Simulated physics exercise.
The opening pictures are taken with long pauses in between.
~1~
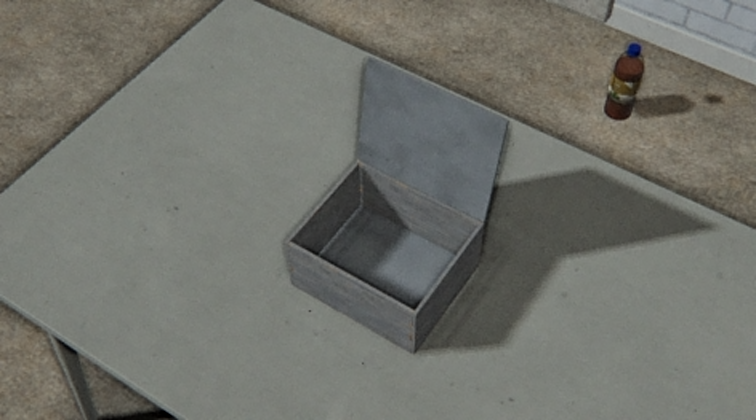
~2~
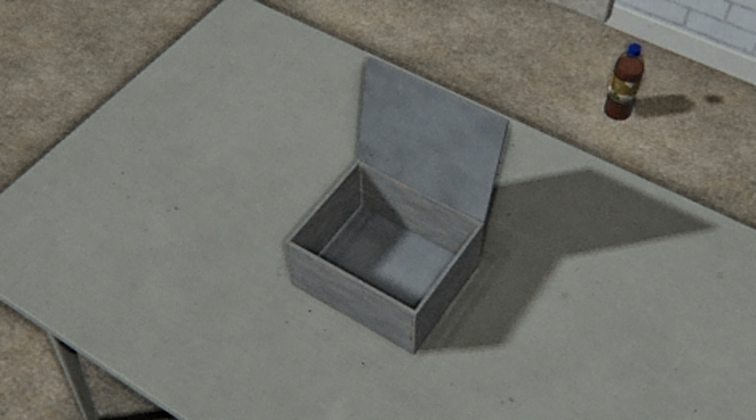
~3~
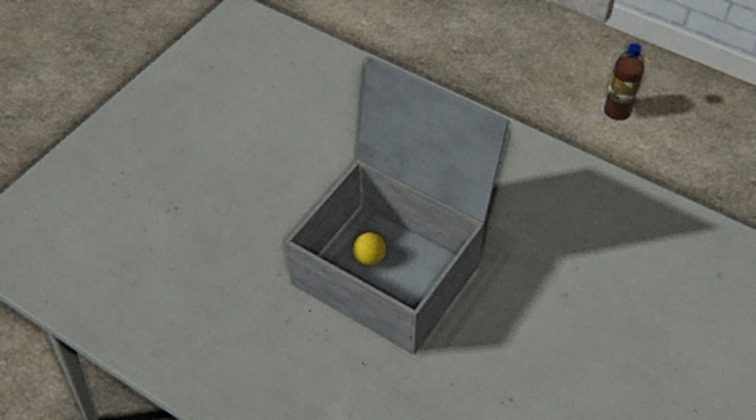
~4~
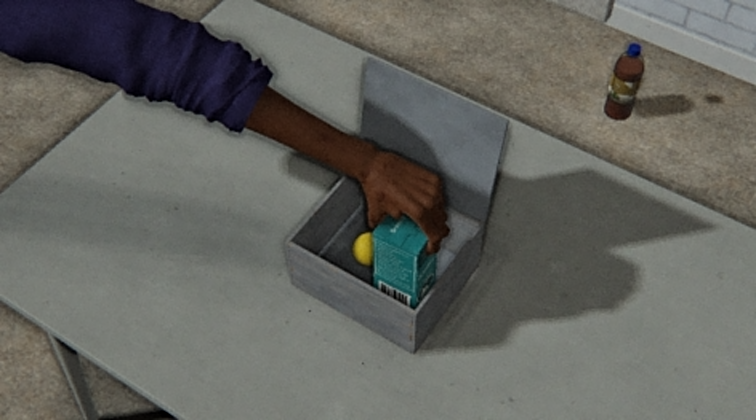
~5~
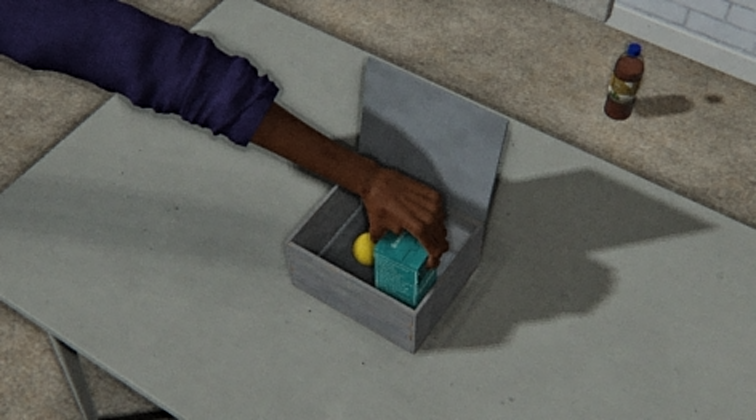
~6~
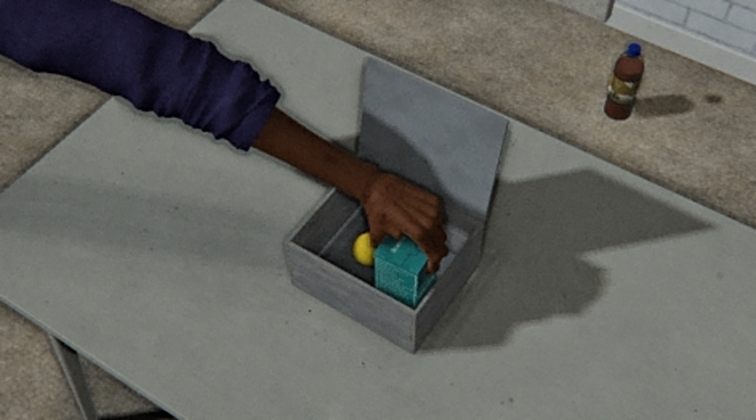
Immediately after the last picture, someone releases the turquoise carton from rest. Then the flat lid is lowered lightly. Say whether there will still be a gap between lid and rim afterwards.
Stuck open.
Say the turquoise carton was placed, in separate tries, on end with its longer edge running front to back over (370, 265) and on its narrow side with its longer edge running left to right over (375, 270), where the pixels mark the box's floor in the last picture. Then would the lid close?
So, first it won't go down, then it fits down fine.
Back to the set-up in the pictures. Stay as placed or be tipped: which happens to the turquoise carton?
It keeps its pose.
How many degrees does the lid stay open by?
The lid sits around 25° above the rim.
Then, 1.50 s after the last picture, lid 65° above the rim.
Then, 1.80 s after the last picture, lid 28° above the rim.
At rest, lid 27° above the rim; both in place. Seen from the same camera at the end, turquoise carton near (406, 279).
